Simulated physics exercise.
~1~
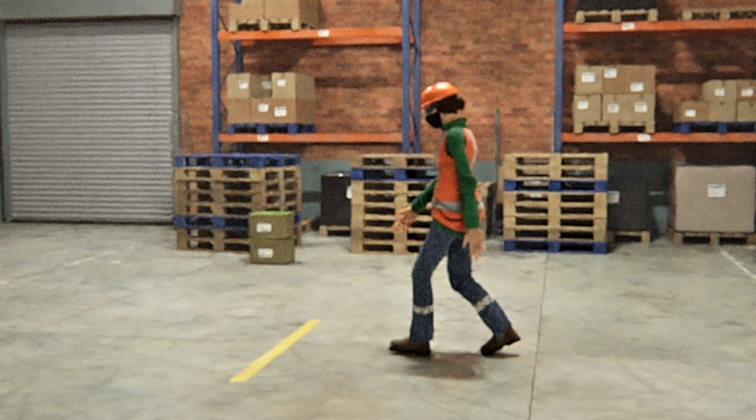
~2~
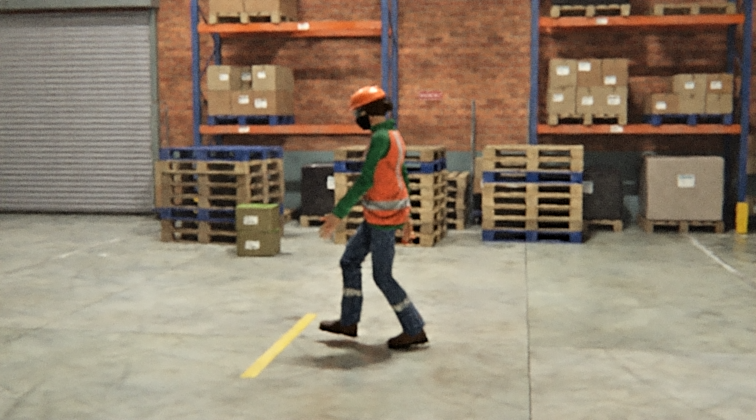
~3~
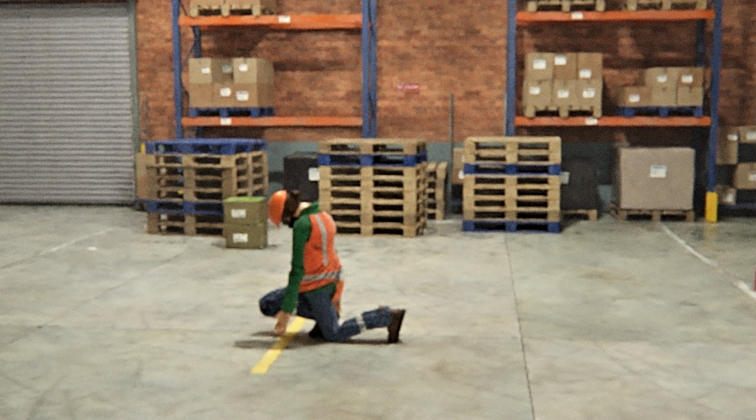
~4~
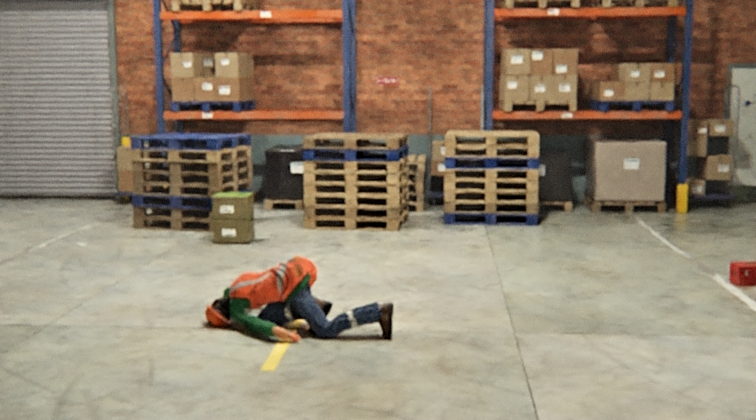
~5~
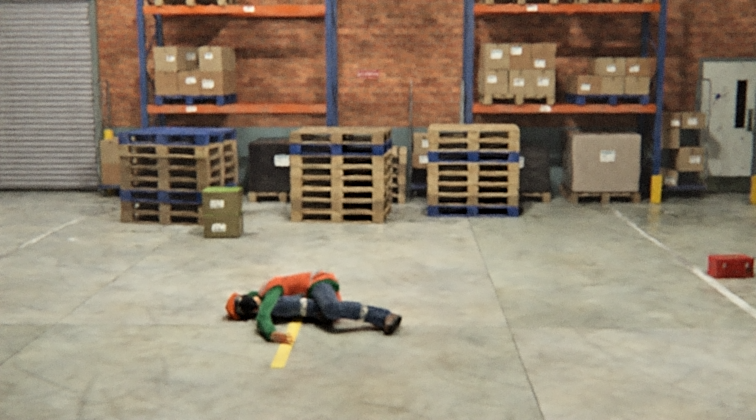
In a warehouse with stacked pallets and tall shelves, a worker in an orange hard hat and vest walked left toward a yellow floor line, sank to the knees, slumped forward and ended lying on one side, head and chest past the line.
